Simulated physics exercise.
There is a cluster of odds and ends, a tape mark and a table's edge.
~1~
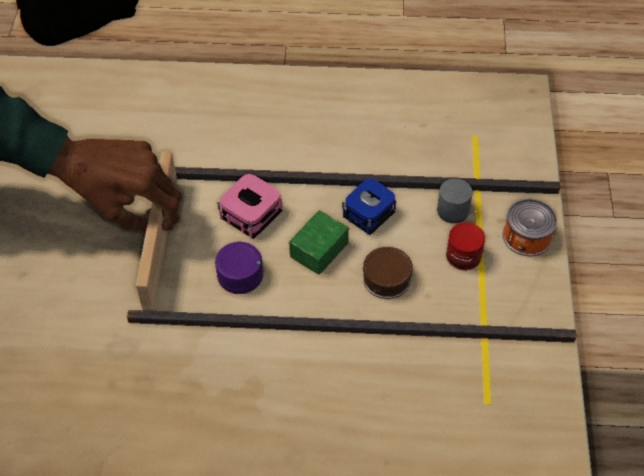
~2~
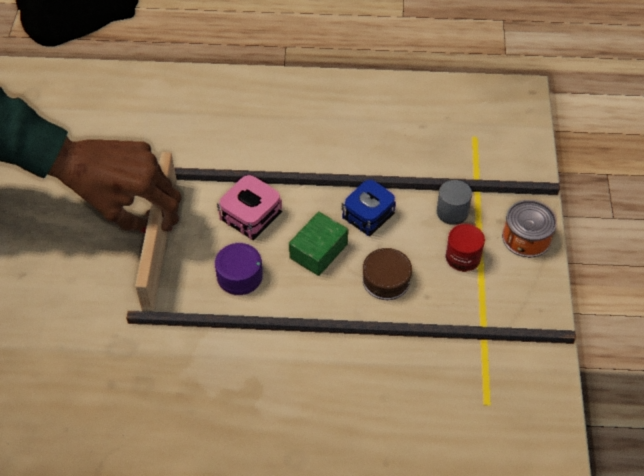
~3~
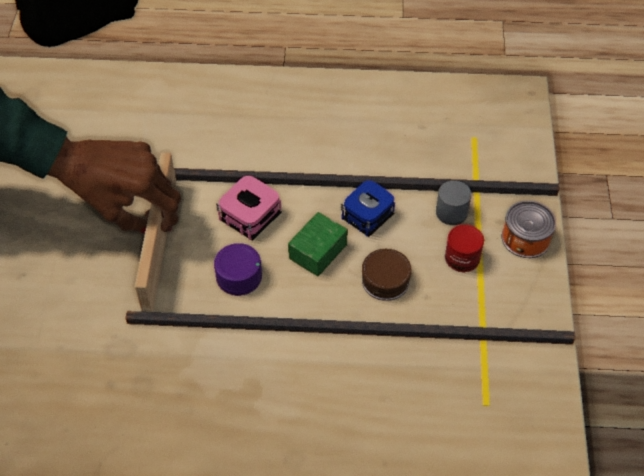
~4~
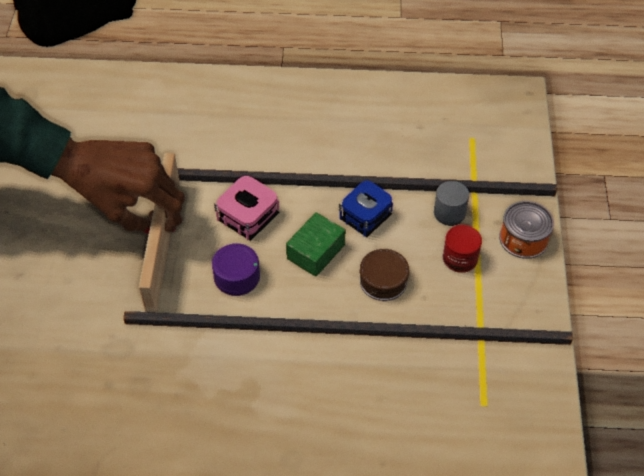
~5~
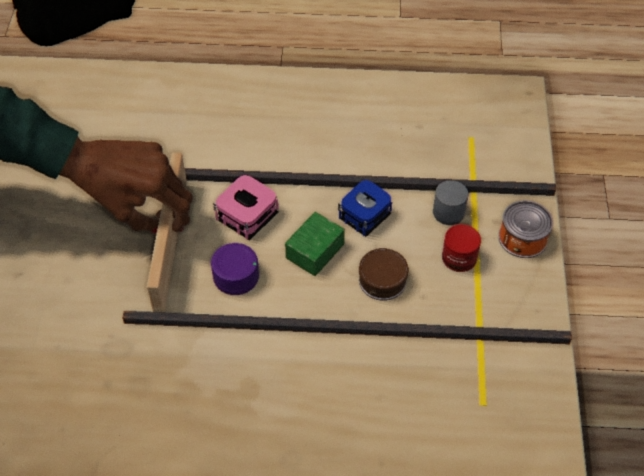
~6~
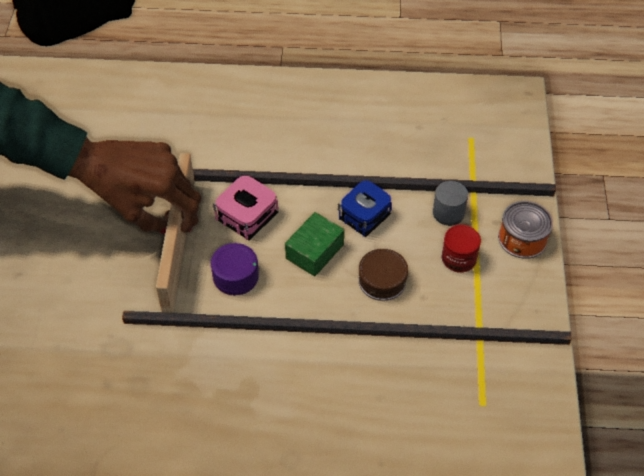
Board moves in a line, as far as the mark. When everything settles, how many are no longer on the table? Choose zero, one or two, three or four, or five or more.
When everything settles, one or two are no longer on the table.
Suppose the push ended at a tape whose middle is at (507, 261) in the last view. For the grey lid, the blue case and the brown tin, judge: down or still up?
The grey lid slips off, the blue case slips off and the brown tin slips off.
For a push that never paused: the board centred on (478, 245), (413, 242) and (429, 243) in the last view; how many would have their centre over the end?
By position: 2 / 0 / 0.
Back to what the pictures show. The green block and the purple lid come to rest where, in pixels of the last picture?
Final positions - green block around (509, 248), purple lid around (502, 291).
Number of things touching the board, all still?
The figure is 3.
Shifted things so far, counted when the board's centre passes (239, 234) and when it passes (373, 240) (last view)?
Answer - first 2, then 7.
Early on, none off yet; orange tin at rest near (525, 230); red tub at rest near (461, 249); grey lid at rest near (450, 203).
A while later, none off yet; orange tin at rest near (525, 230); red tub moving near (472, 247); grey lid travelled about its own width near (479, 203).
Finally, the number that fall off is one or two; lost, grey lid and orange tin.
